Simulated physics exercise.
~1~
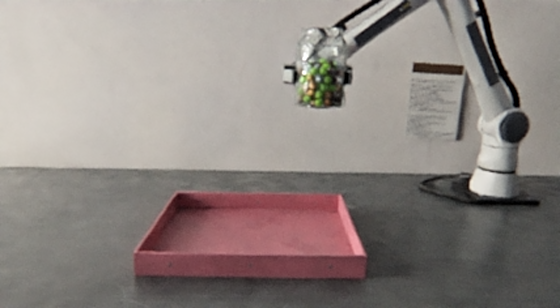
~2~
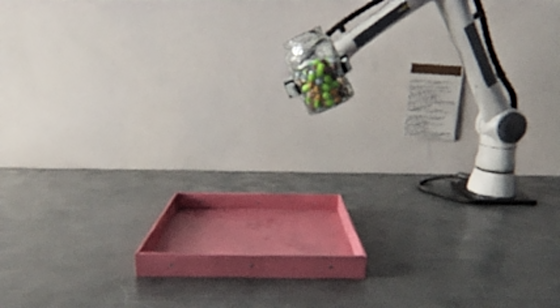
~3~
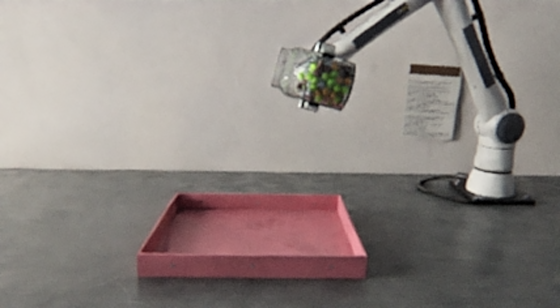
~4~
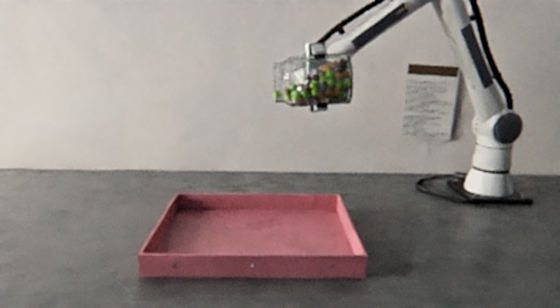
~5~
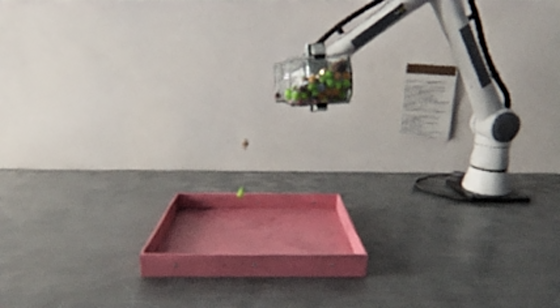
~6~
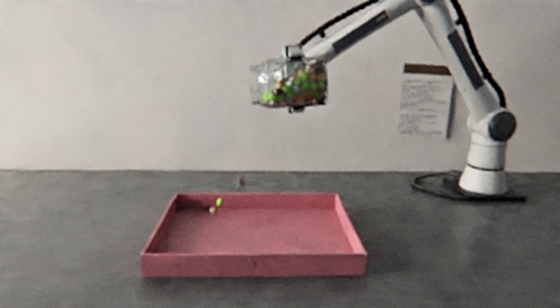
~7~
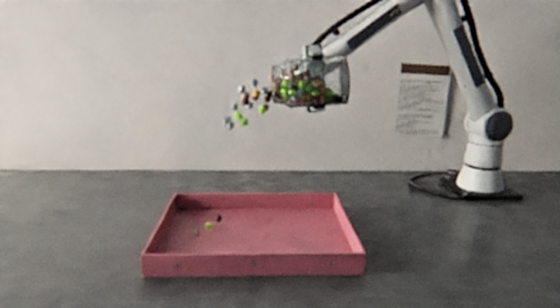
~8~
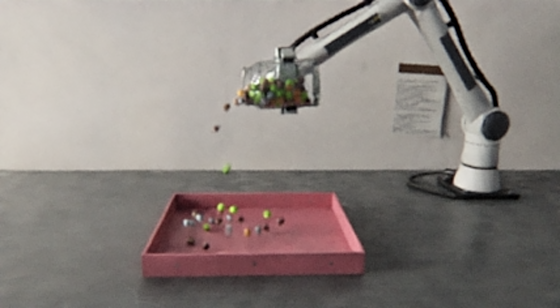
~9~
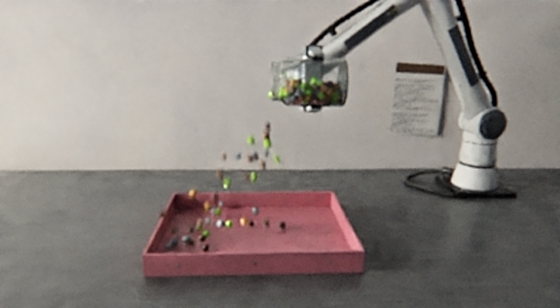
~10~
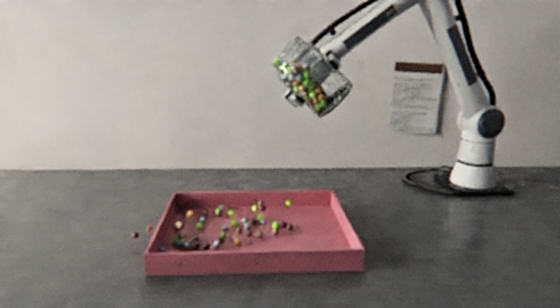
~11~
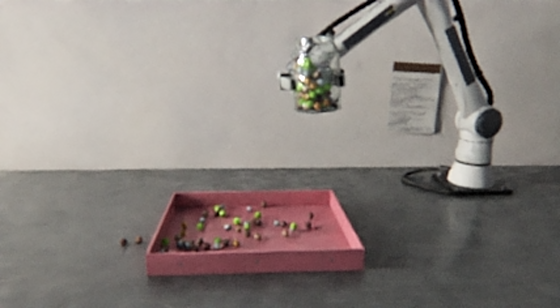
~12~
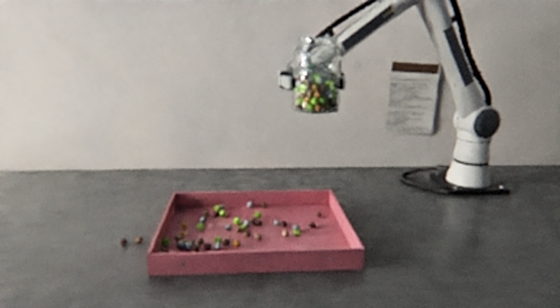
Robot arm tipping a clear jar and shaking some colourful sweets into a pink tray, then righting it still well filled.
